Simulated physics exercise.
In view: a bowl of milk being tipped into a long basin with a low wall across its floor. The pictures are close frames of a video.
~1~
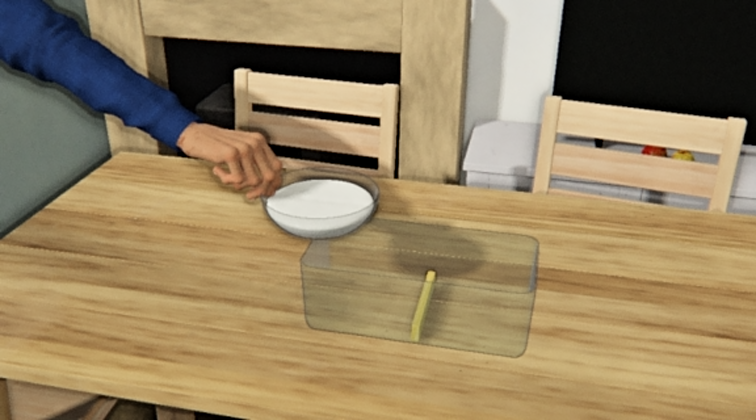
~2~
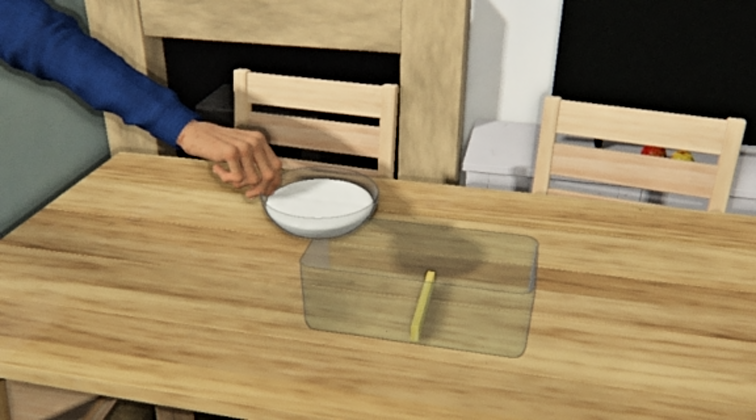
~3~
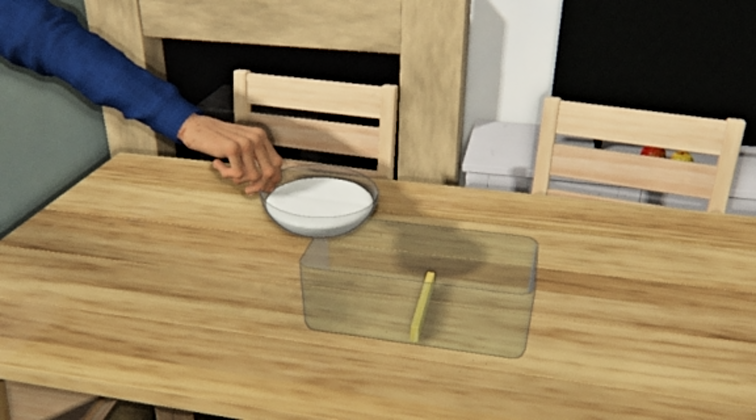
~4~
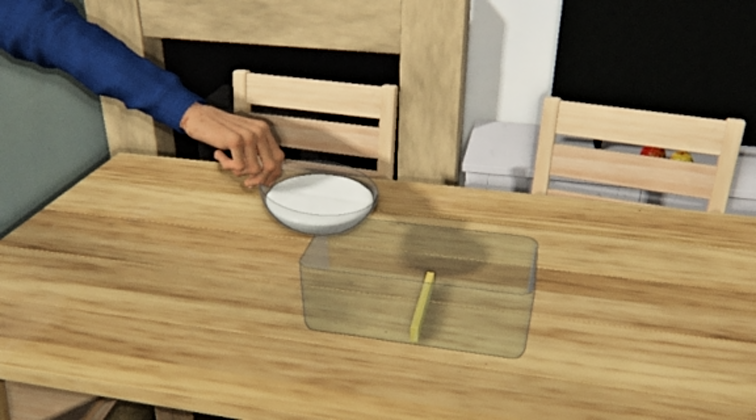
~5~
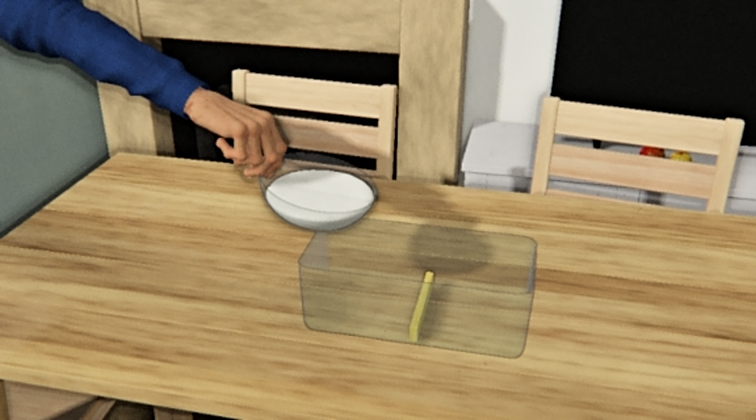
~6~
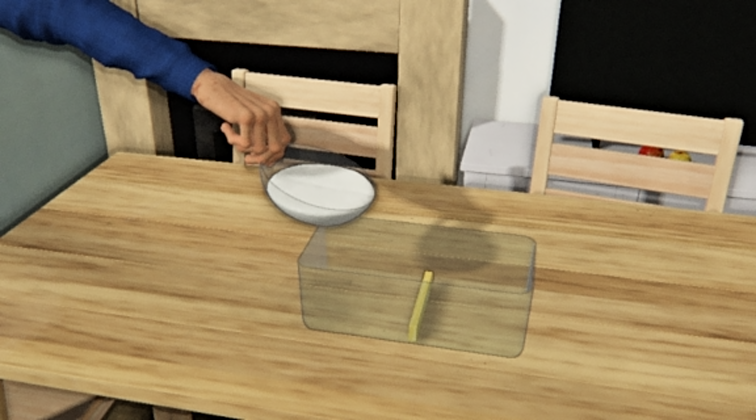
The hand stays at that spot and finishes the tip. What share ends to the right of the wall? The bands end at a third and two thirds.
The share right of the wall is above two thirds.
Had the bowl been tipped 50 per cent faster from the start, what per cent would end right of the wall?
Some 65 per cent.
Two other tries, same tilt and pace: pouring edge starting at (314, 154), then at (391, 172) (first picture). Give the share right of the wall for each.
Near 20 % and 80 %.
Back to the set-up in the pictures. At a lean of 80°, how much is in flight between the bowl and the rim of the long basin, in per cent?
Near 50 %.
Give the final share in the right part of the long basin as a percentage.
Near 75 %.
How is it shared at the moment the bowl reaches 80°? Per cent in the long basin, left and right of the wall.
Some 10 per cent left and 25 right.
A moment on, the bowl is tipped on its side and 17 per cent is still to pour, 9 is left of the wall and 25 right of it.
Next, the bowl is tipped right over and 0 per cent is still to pour, 18 is left of the wall and 79 right of it.
Then the bowl is tipped right over and 0 per cent is still to pour, 21 is left of the wall and 78 right of it.
Later the bowl is tipped right over and 0 per cent is still to pour, 22 is left of the wall and 77 right of it.
In the end 22 per cent lies left of the wall, 78 right of it and 1 outside.
